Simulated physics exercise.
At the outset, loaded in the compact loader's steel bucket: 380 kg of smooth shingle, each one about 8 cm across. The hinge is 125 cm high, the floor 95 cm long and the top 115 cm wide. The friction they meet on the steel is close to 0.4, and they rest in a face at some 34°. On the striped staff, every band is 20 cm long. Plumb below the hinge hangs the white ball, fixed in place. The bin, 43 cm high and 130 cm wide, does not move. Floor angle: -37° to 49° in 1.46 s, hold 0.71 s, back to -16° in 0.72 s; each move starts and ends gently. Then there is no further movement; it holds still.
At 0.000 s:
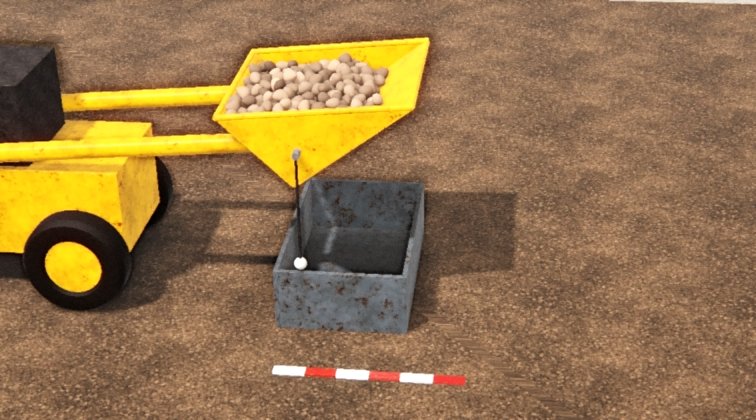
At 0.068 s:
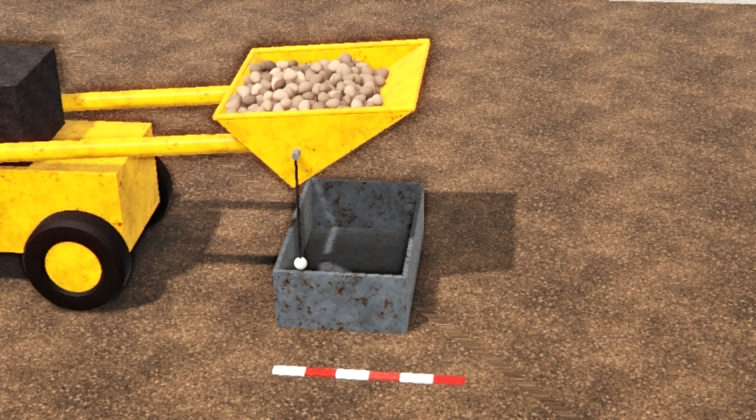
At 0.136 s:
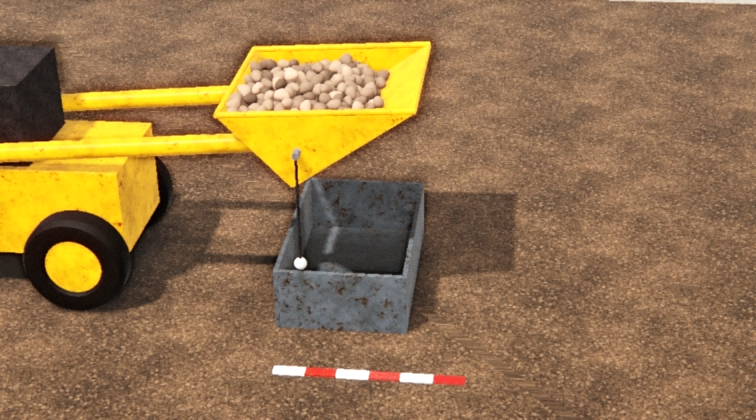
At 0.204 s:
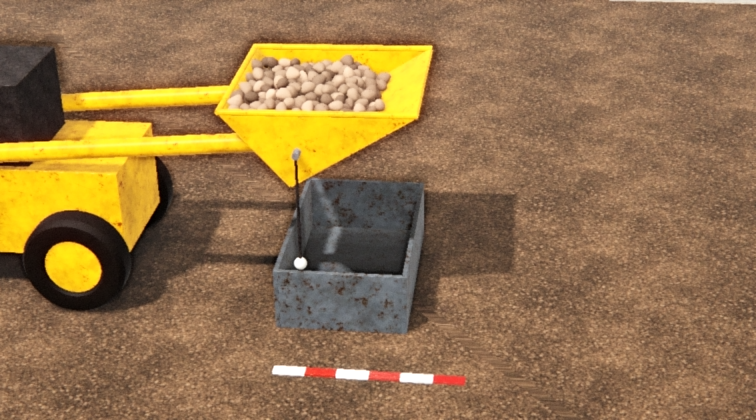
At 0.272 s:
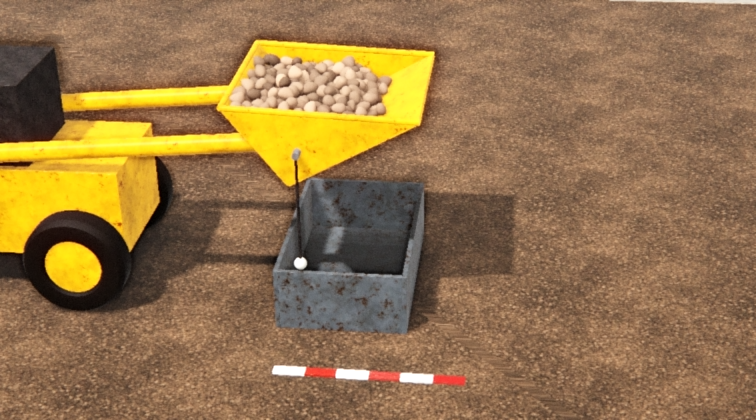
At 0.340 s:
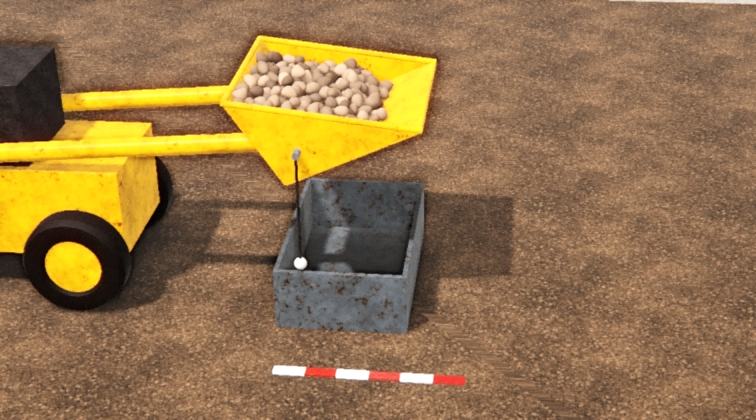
On a patch of brown dirt, a yellow loader held a bucket of round stones above a grey bin, and the bucket slowly tilted a little, its right side dipping while the stones shifted slightly.
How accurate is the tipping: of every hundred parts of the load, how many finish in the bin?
Close to 60 in a hundred.
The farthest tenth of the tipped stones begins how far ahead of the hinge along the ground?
Around 150 cm ahead of the hinge.
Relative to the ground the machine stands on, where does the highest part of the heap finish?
The top of the heap ends up around 36 cm above that ground.
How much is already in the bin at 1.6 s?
I'd put it near 50 per cent.
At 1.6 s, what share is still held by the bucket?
About 20 per cent.
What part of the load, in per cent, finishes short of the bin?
Around 0 per cent of the load ends up there.
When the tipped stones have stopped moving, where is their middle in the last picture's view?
The middle should be near (397, 272).
After 1.1 s the floor is at 36°; 95 % in the bucket, 3 % in the bin, 2 % beside or beyond the bin; the foremost stones are at (415, 229).
After 1.6 s the floor is at 49°; 18 % in the bucket, 51 % in the bin, 32 % beside or beyond the bin; the foremost stones are at (513, 288).
After 3.3 s the floor is at -16°; 0 % in the bucket, 61 % in the bin, 39 % beside or beyond the bin; the foremost stones are at (706, 273).
After 6.1 s the floor is at -16°; 0 % in the bucket, 61 % in the bin, 39 % beside or beyond the bin; the foremost stones are at (706, 273).
